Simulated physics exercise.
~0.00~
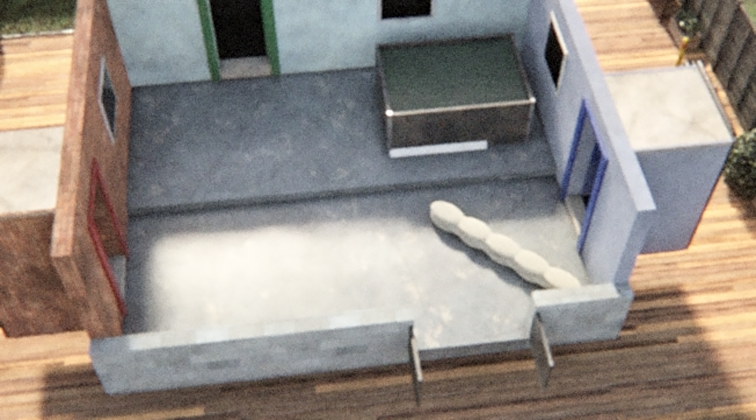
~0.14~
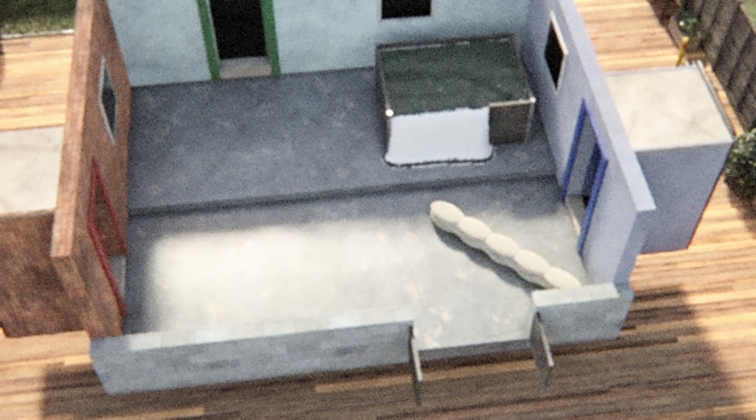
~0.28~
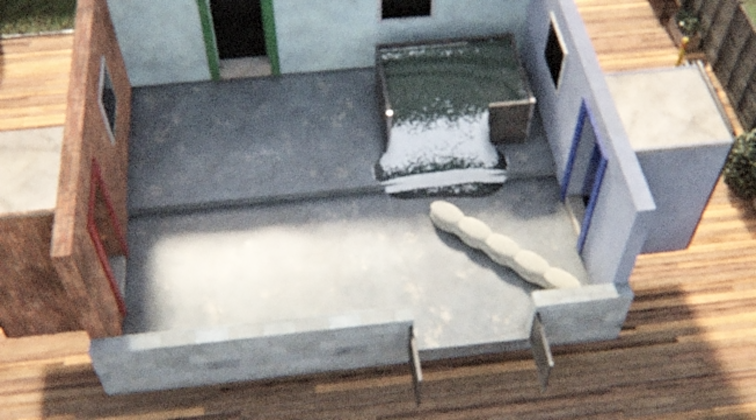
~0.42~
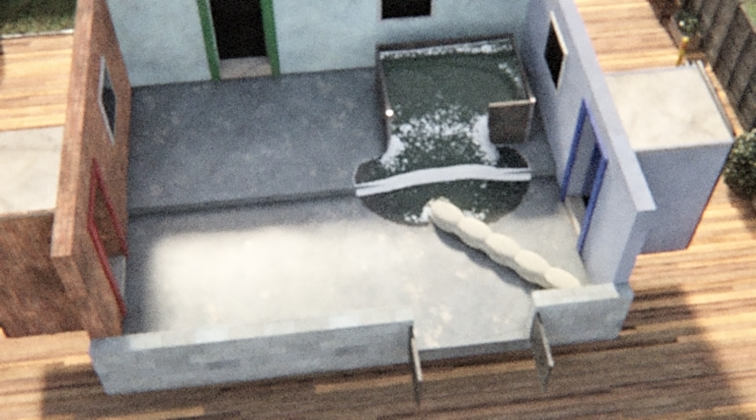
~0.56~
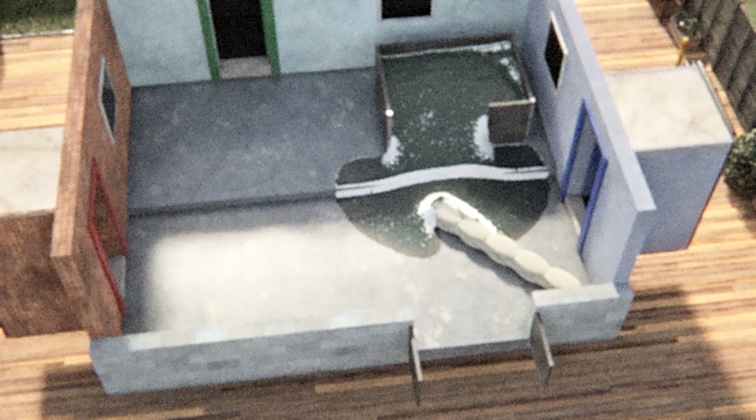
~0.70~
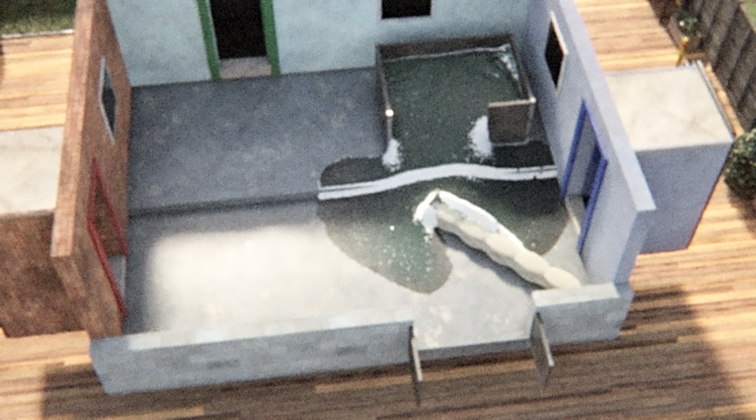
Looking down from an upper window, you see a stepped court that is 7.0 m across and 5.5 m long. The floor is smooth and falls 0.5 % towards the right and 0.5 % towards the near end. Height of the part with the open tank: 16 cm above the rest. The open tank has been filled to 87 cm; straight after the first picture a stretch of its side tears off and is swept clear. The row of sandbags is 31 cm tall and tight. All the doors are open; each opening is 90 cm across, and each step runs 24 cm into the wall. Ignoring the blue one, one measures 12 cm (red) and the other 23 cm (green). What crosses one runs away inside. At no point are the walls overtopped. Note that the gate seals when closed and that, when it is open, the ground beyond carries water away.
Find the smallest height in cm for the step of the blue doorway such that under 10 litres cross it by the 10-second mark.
Around 35 cm is just enough.
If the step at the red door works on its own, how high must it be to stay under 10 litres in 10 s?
At the red door you'd want roughly 17 cm.
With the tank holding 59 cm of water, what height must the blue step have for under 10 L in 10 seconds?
It would take a step of about 25 cm.
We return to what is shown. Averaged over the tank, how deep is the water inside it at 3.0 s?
The mean depth is about 21 cm.
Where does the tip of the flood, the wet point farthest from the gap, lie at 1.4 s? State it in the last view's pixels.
Roughly at (299, 348) in the last view.
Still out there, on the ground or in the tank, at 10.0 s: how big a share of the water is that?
I'd estimate some 74 in a hundred.
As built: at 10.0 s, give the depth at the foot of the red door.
About 10.5 cm.
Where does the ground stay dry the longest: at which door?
It would be the green one.
After 1.4 s water covers 35 % of the floor, deepest (54 cm) near (579, 276); 18 cm at the blue door, 1 litre in over its 16 cm step.
After 3.0 s water covers 50 % of the floor, deepest (38 cm) near (122, 367); 27 cm at the blue door, 105 litres in over its 16 cm step.
After 10.0 s water covers 65 % of the floor, deepest (21 cm) near (591, 316); 12 cm at the blue door, 187 litres in over its 16 cm step.
At the blue door as built, the water arrived by 0.8 s and peaked near 28 cm at 2.6 s.
Run again over the same 10 s with other heights there, 32 litres in over 28.5 cm, 4 litres over 39.5 cm. The limit of 10 litres is kept from about 35 cm up.
